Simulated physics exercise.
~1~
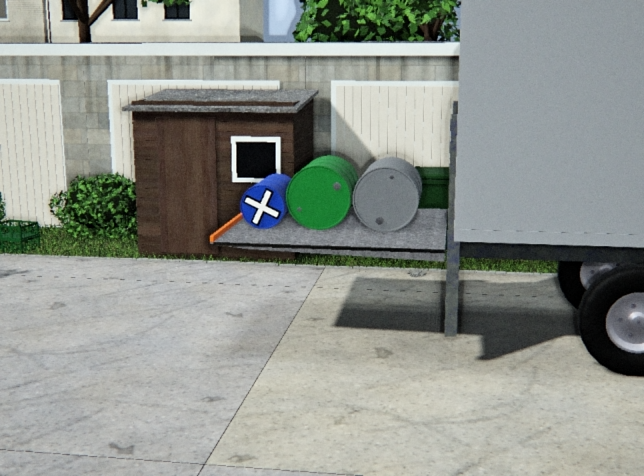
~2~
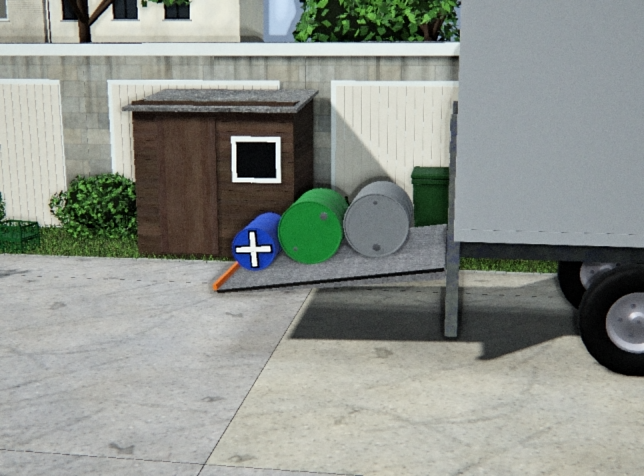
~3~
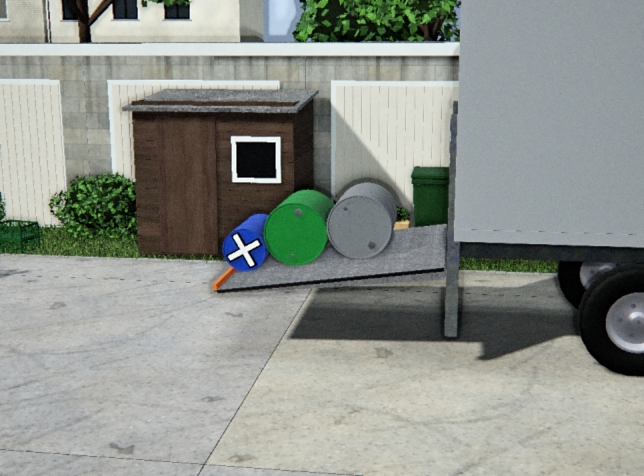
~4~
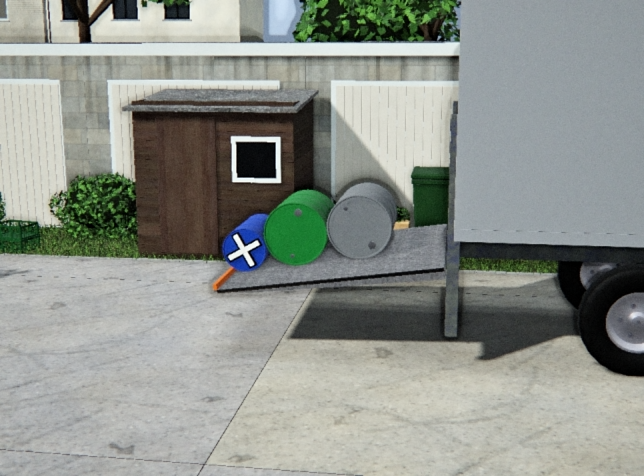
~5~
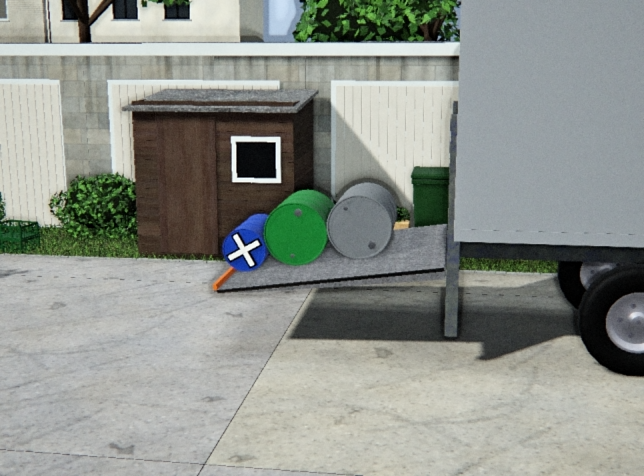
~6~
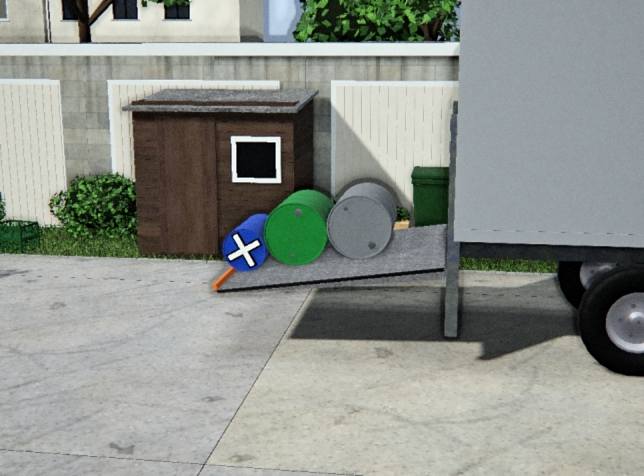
A lorry's tail-lift sinks and tilts left, and its three drums roll left but stay aboard.
